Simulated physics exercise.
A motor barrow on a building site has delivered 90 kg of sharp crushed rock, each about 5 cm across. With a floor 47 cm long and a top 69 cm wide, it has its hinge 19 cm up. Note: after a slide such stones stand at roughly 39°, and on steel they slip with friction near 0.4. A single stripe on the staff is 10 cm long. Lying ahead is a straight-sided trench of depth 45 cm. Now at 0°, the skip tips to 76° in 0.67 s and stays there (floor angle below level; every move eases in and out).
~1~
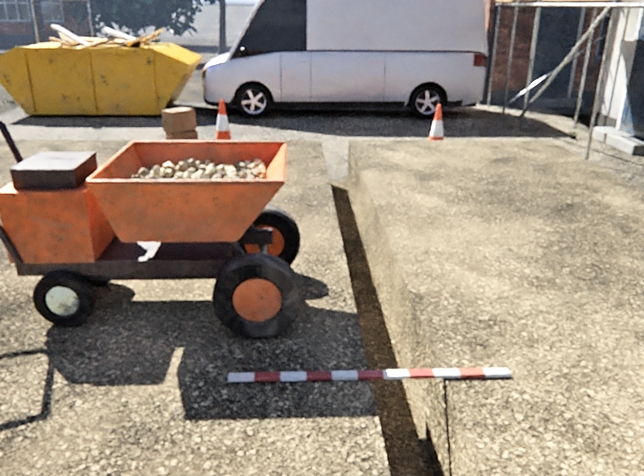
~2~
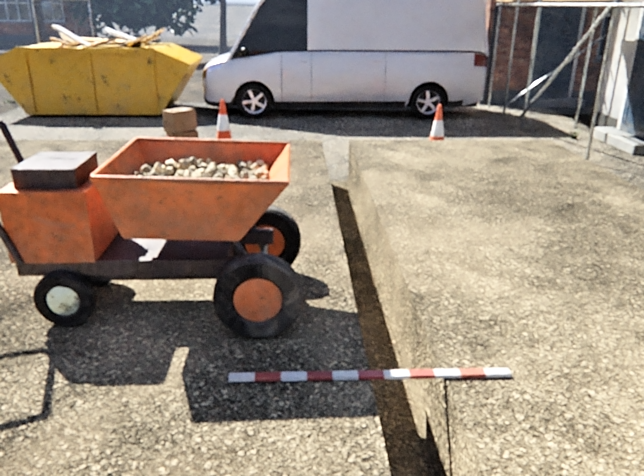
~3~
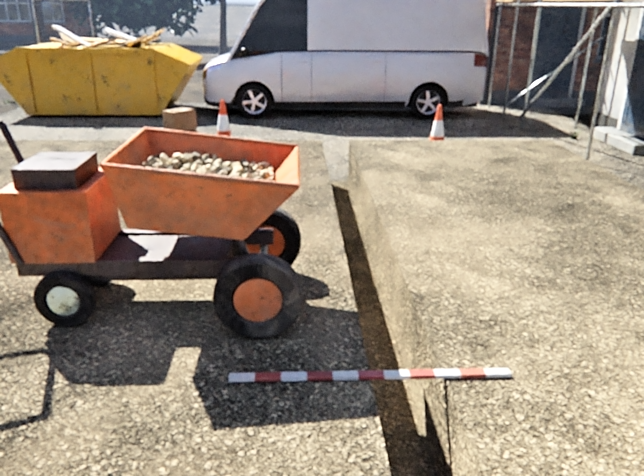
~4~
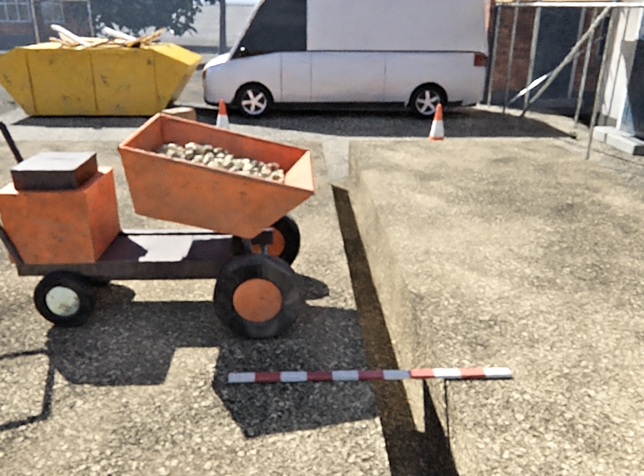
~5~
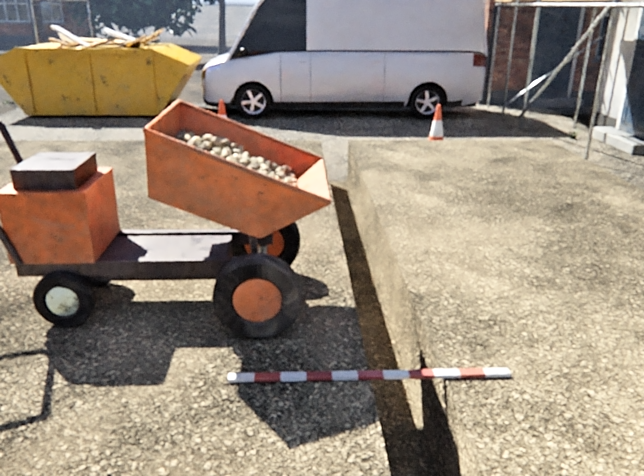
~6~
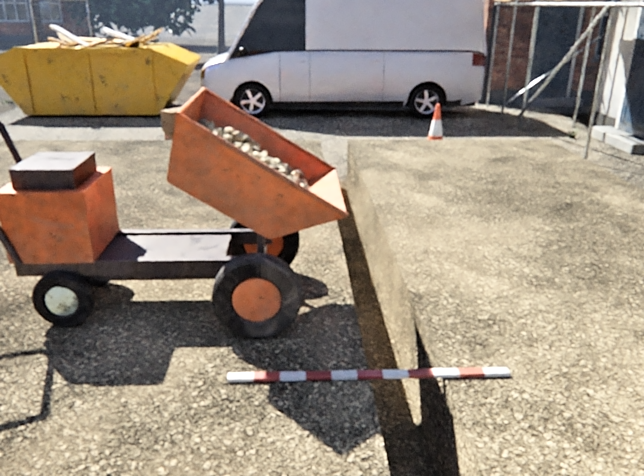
Orange skip of crushed rock on a motor barrow tilting steadily steeper, its lip lowering rightward beside a trench and striped staff.
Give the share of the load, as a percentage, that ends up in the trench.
54 %.
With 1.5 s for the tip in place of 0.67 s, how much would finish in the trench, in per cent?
In that case, around 80%.
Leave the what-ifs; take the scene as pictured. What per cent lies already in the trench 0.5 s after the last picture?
At that moment: Approx. 20 %.
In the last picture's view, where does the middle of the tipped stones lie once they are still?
In the last view, about (404, 351).
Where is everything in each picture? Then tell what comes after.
Lip at (284, 182), floor tilted 0°, highest stones at (199, 170), in the first picture.
Lip at (288, 183), floor tilted 2°, highest stones at (188, 168), in the second picture.
Lip at (299, 186), floor tilted 6°, highest stones at (173, 161), in the third picture.
Lip at (314, 193), floor tilted 14°, highest stones at (182, 151), in the fourth picture.
The skip is at 22°, its lip at (331, 202); the top of the load is at (189, 140), in the fifth picture.
Lip at (347, 216), floor tilted 32°, highest stones at (204, 128), in the sixth picture.
Then, 0.2 s after the last picture the floor is at 64°, 100 % in the skip; the foremost stones are at (352, 234).
Then, 0.5 s after the last picture the floor is at 76°, 68 % in the skip, 20 % in the trench, 12 % past the trench; the foremost stones are at (450, 315).
Then, 0.8 s after the last picture the floor is at 76°, 15 % in the skip, 37 % in the trench, 48 % past the trench; the foremost stones are at (568, 298).
Then, 2.8 s after the last picture the floor is at 76°, 0 % in the skip, 54 % in the trench, 46 % past the trench; the foremost stones are at (636, 297).
